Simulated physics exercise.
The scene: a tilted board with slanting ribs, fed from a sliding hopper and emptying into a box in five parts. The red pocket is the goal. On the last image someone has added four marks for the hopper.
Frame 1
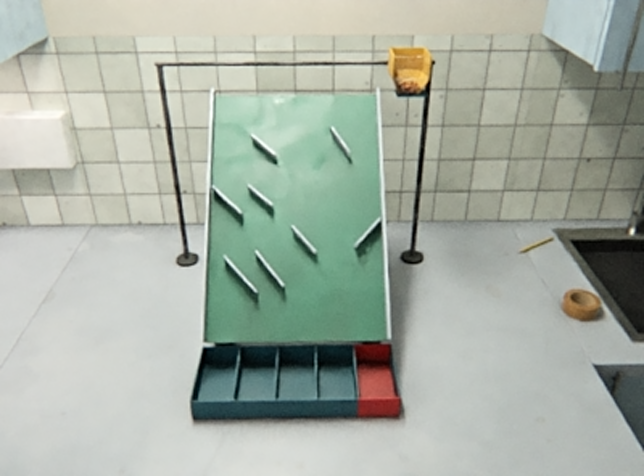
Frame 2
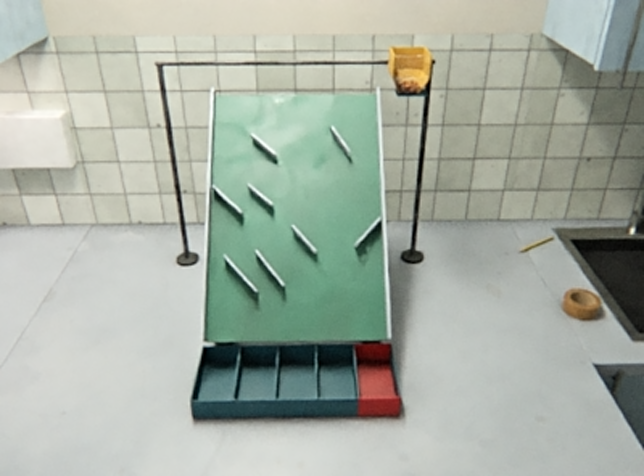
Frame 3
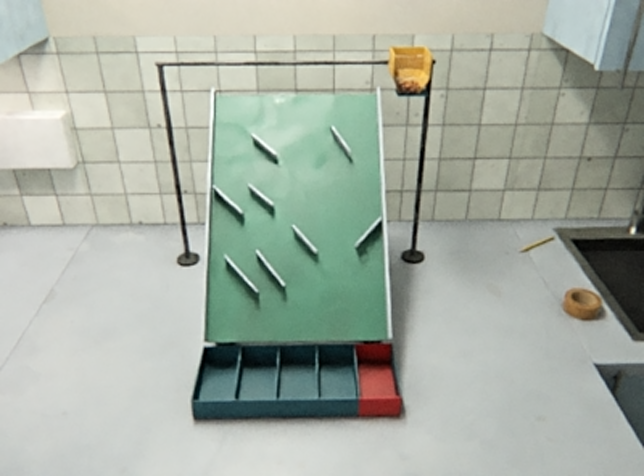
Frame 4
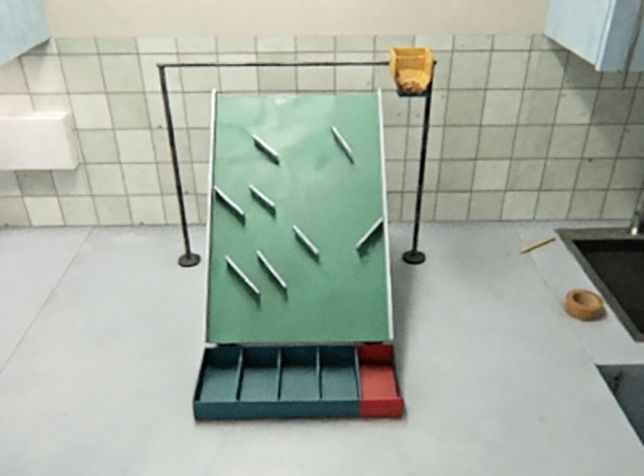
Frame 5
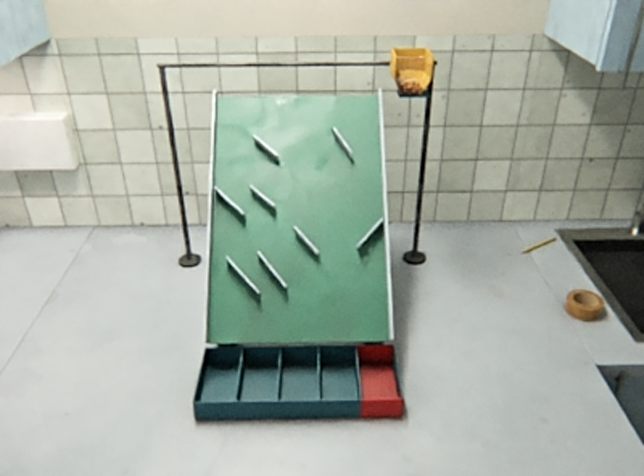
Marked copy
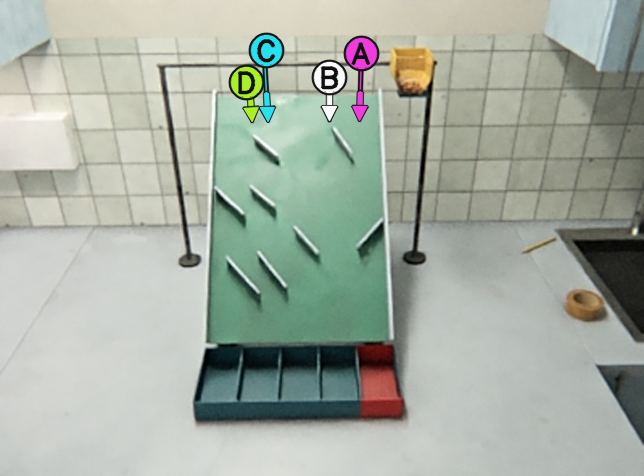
A green tilted board with slanting ribs stands still below a yellow hopper at upper right.
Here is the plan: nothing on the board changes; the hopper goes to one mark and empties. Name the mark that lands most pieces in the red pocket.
It is C.
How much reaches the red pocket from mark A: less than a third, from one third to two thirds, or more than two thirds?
It is less than a third.
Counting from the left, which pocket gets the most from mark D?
The fourth.
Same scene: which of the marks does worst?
The answer is A.
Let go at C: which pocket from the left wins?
The fifth.
On the marked copy, mark A meets the board at (359, 115); mark B meets the board at (329, 115); mark C meets the board at (267, 116); mark D meets the board at (251, 116).
With A, a stray few in the red pocket, nearly all in other pockets, a small part outside the box.
With B, about a quarter in the red pocket, most in other pockets.
With C, about two thirds in the red pocket, about a quarter in other pockets, a small part outside the box.
With D, about a quarter in the red pocket, about two thirds in other pockets, a small part outside the box.
